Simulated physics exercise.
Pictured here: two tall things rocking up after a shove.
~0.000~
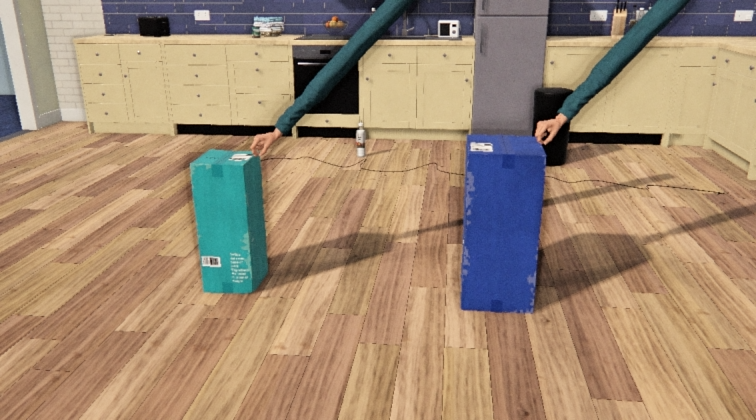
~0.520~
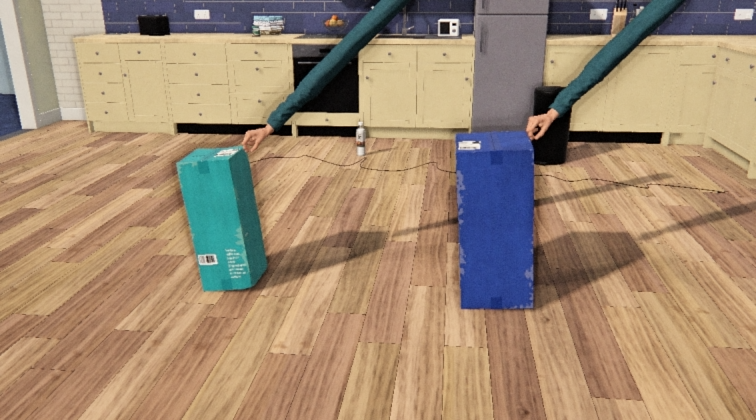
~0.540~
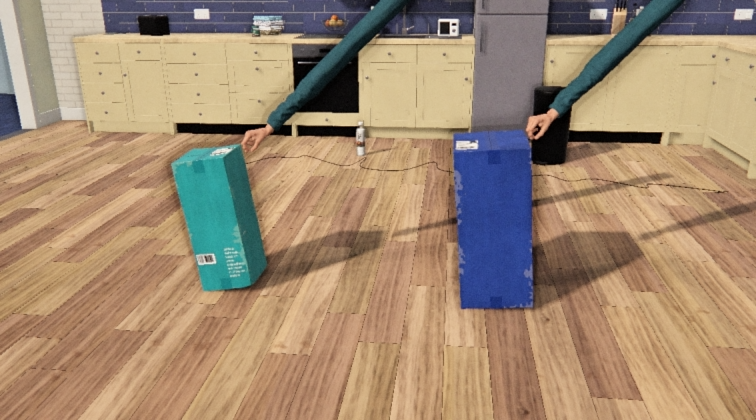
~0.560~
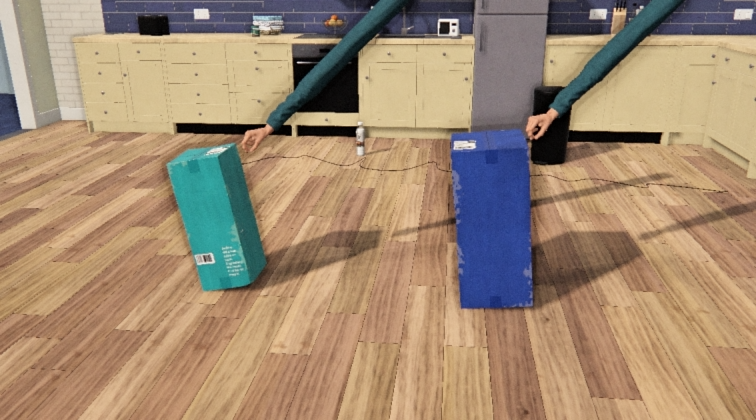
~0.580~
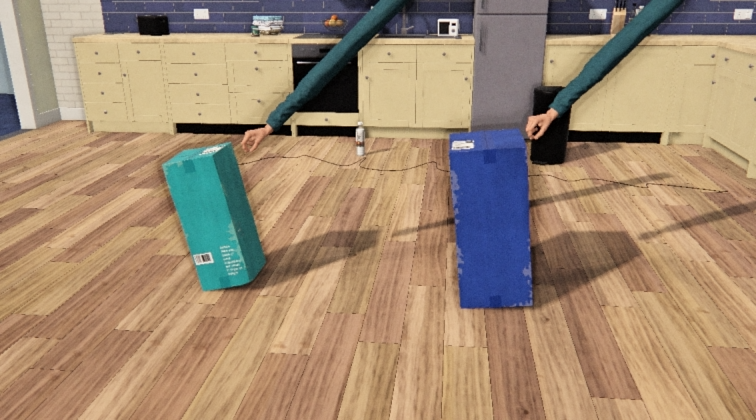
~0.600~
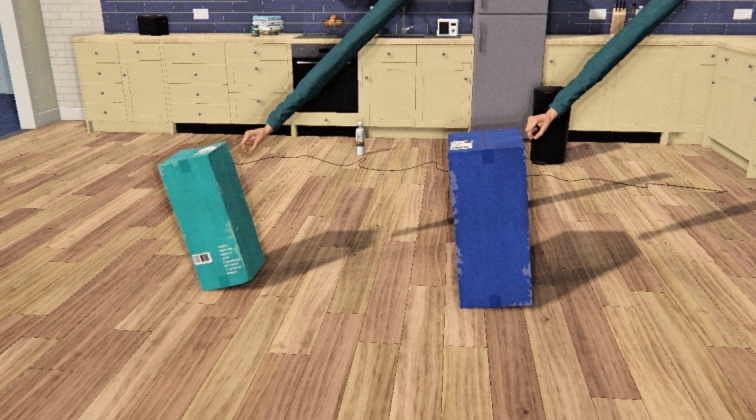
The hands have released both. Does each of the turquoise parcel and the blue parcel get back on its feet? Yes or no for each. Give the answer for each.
Answers: Turquoise parcel - no; blue parcel - yes.
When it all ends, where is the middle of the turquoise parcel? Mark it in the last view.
It comes to rest at about (148, 254) in the last picture.
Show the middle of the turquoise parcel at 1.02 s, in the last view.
The middle sits near (166, 226).
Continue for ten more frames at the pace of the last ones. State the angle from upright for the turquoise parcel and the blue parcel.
Close to 30° and near 4° off vertical, respectively.
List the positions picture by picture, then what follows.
The first frame shows turquoise parcel (232, 222) upright; blue parcel (499, 223) upright.
The second frame shows turquoise parcel (225, 218) 6° off upright; blue parcel (494, 219) 4° off upright.
The third frame shows turquoise parcel (222, 218) 8° off upright; blue parcel (492, 219) 5° off upright.
The fourth frame shows turquoise parcel (220, 217) 10° off upright; blue parcel (491, 218) 6° off upright.
The fifth frame shows turquoise parcel (217, 216) 12° off upright; blue parcel (490, 218) 6° off upright.
The sixth frame shows turquoise parcel (215, 216) 13° off upright; blue parcel (489, 218) 6° off upright.
After 0.82 s, turquoise parcel 32° off upright near (193, 216); blue parcel 3° off upright near (495, 220).
After 1.02 s, turquoise parcel 58° off upright near (166, 226); blue parcel 3° off upright near (504, 220).
After 1.16 s, turquoise parcel on its side near (145, 255); blue parcel upright near (497, 221).
At rest (1.9 s), the turquoise parcel topples, near (148, 254); the blue parcel settles on its feet, near (499, 221).
